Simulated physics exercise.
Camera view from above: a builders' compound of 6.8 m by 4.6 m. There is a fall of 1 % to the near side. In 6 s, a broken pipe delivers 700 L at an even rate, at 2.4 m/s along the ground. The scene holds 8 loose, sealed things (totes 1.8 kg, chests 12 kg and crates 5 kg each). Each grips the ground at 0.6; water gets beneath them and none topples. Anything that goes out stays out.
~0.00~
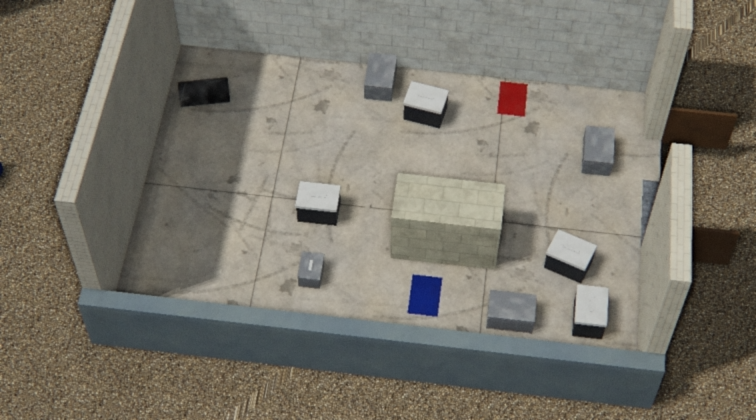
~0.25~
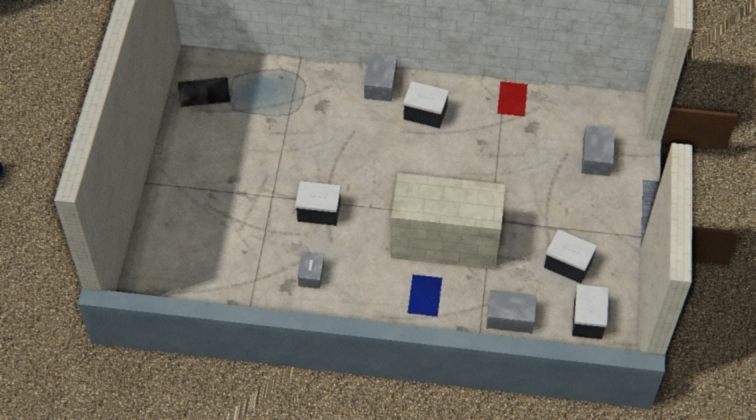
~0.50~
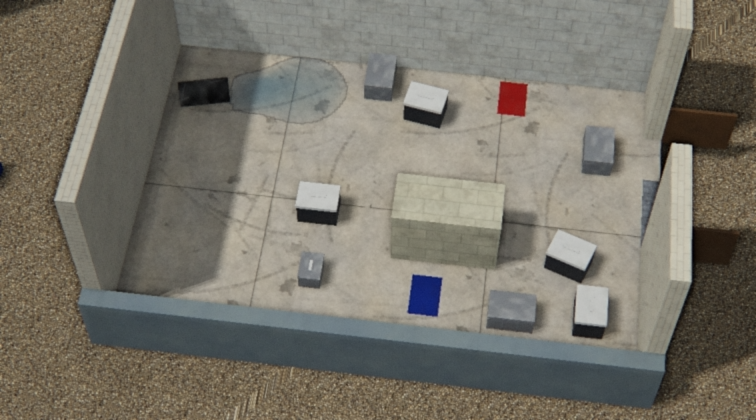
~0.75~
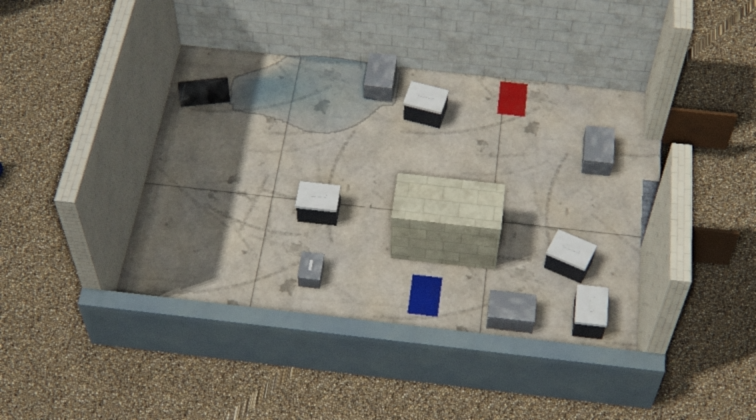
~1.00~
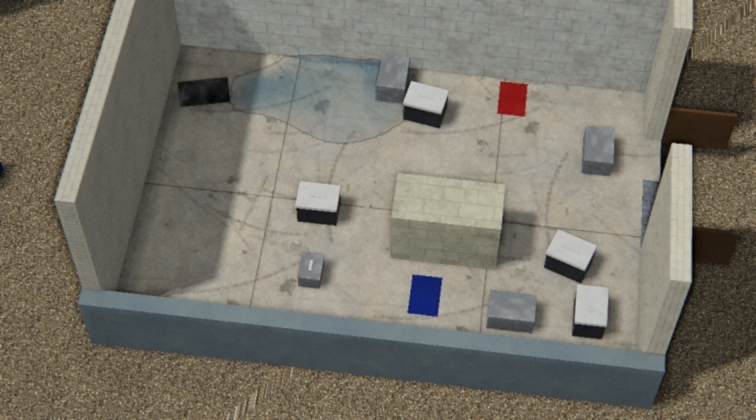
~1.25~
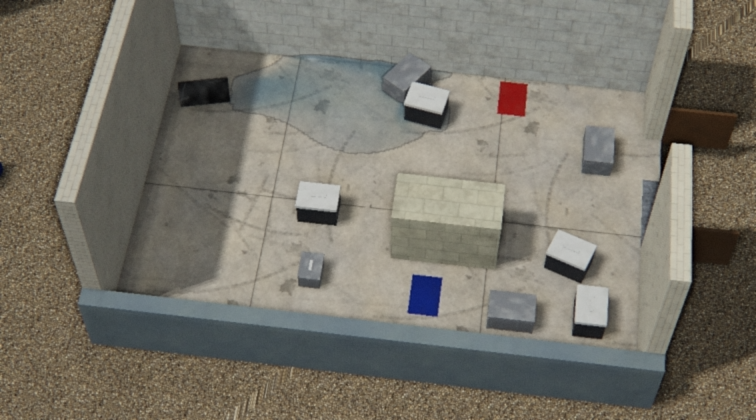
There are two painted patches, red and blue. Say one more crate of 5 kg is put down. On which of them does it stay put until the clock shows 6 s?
Blue.
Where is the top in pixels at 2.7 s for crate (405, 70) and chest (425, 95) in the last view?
They end up about (524, 96) and (465, 116) in the last view.
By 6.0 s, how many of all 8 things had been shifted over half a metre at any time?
I make that 3.
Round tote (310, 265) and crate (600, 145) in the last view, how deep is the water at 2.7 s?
Depth approx. 0 cm / 0 cm.
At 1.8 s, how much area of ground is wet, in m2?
Roughly 5.0 m2.
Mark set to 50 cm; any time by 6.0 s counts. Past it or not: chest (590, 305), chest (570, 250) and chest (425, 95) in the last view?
Result by item: Stays closer; stays closer; goes farther.
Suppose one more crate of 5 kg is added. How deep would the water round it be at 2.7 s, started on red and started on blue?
Around 4 cm for the first start, around 0 cm for the second.
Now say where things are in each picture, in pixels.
A crate at (381, 70), on the bottom; a chest at (426, 96), on the bottom; the red patch at (512, 99); the blue patch at (425, 295); water covers 0.0 m2; 0 of 8 have shifted, in the first frame.
A crate at (381, 70), on the bottom; a chest at (426, 96) rests on the ground; the red patch at (512, 99); the blue patch at (425, 295); 0.7 m2 under water; 0 of 8 have shifted, in the second frame.
A crate at (381, 70), on the bottom; a chest at (426, 96), on the bottom; the red patch at (512, 99); the blue patch at (425, 295); water covers 1.4 m2; 0 of 8 have shifted, in the third frame.
A crate at (381, 70), on the bottom; a chest at (426, 96) rests on the ground; the red patch at (512, 99); the blue patch at (425, 295); 2.2 m2 under water; 0 of 8 have shifted, in the fourth frame.
A crate at (393, 71), on the bottom, 18 cm from its start; a chest at (426, 96), on the bottom; the red patch at (512, 99); the blue patch at (425, 295); 2.8 m2 under water; 1 of 8 have shifted, in the fifth frame.
A crate at (407, 72), on the bottom, 38 cm from its start; a chest at (427, 97) rests on the ground; the red patch at (512, 99); the blue patch at (425, 295); 3.4 m2 under water; 1 of 8 have shifted, in the sixth frame.
After 1.8 s on red it would be 0 cm off in 0 cm of water; on blue it would be 0 cm off in 0 cm of water.
After 2.7 s on red it would be 56 cm off in 4 cm of water; on blue it would be 0 cm off in 0 cm of water.
After 4.2 s on red it would be 188 cm off in 5 cm of water; on blue it would be 0 cm off in 0 cm of water.
After 6.0 s on red it would be gone out; on blue it would be 0 cm off in 0 cm of water.
